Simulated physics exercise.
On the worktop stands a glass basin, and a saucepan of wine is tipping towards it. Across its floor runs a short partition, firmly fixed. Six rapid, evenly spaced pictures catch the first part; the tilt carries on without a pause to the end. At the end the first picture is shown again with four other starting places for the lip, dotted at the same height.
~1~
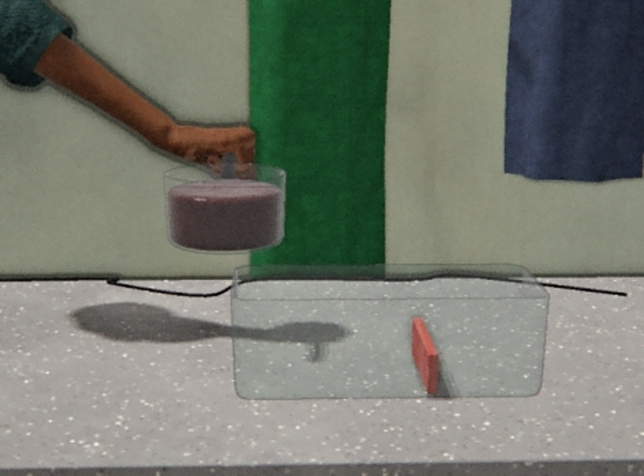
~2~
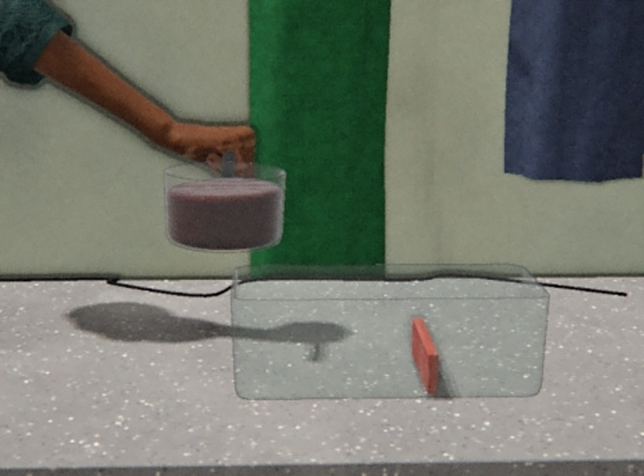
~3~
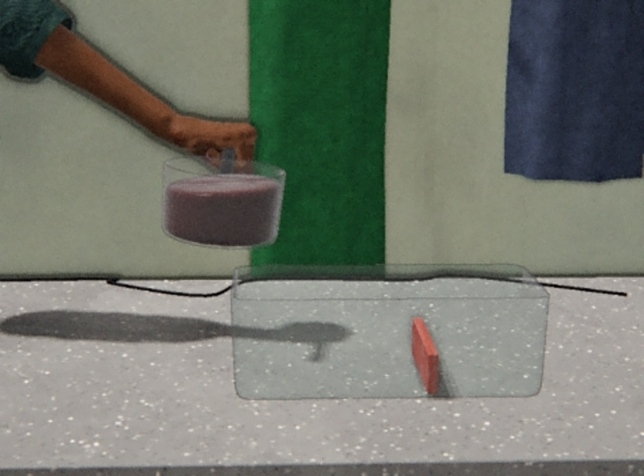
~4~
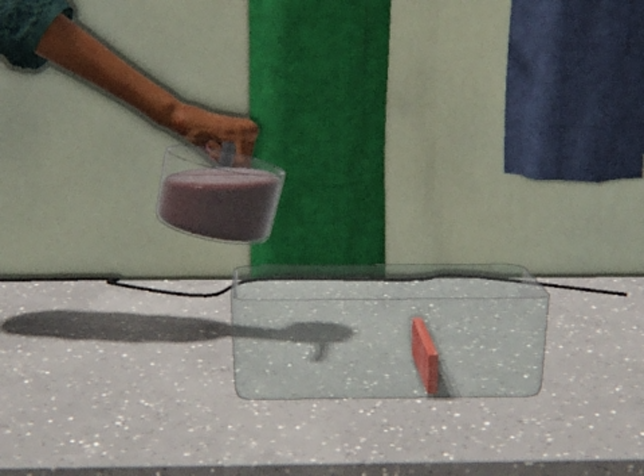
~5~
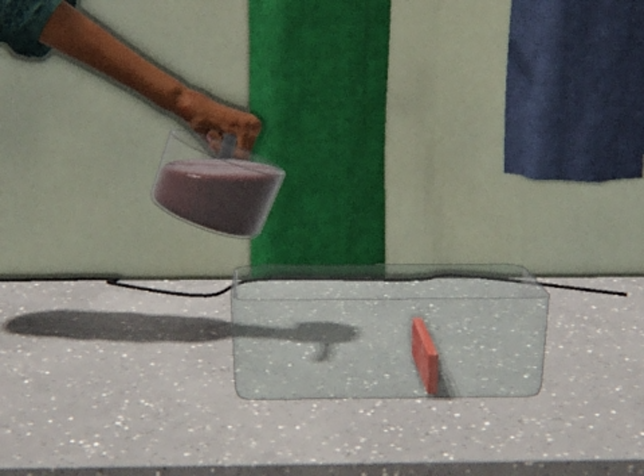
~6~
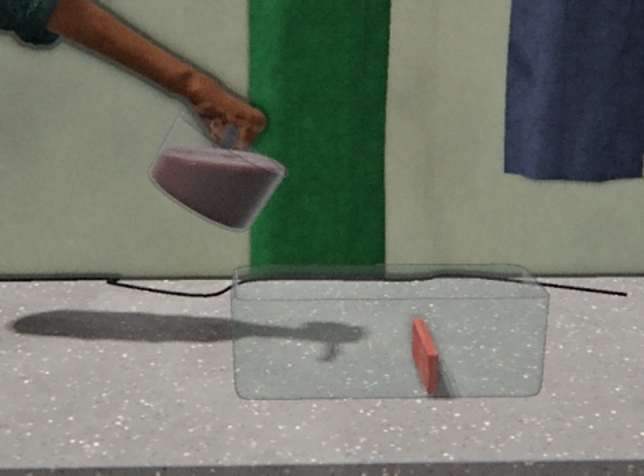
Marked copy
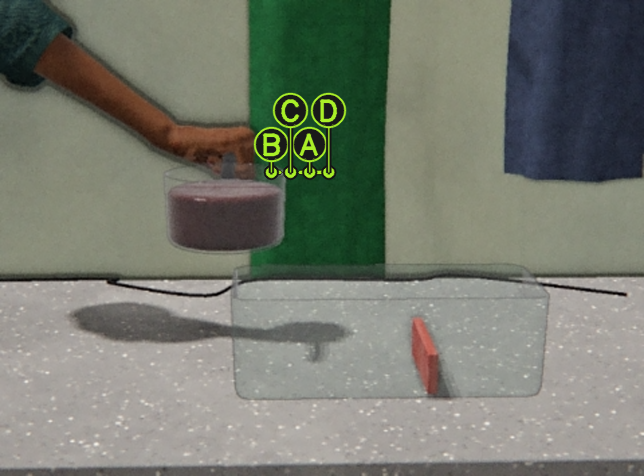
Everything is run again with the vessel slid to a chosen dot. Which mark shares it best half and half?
D.
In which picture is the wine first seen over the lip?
Picture 6.
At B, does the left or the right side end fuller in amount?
The left one.
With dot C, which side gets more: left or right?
The left one.
On the marked copy, A at (309, 172); B at (271, 172); C at (290, 172); D at (328, 172).
Choosing A, about 78 % ends left of the wall and 20 % right of it.
Choosing B, about 92 % ends left of the wall and 7 % right of it.
Choosing C, about 94 % ends left of the wall and 3 % right of it; 3 % is lost outside.
Choosing D, about 47 % ends left of the wall and 51 % right of it.
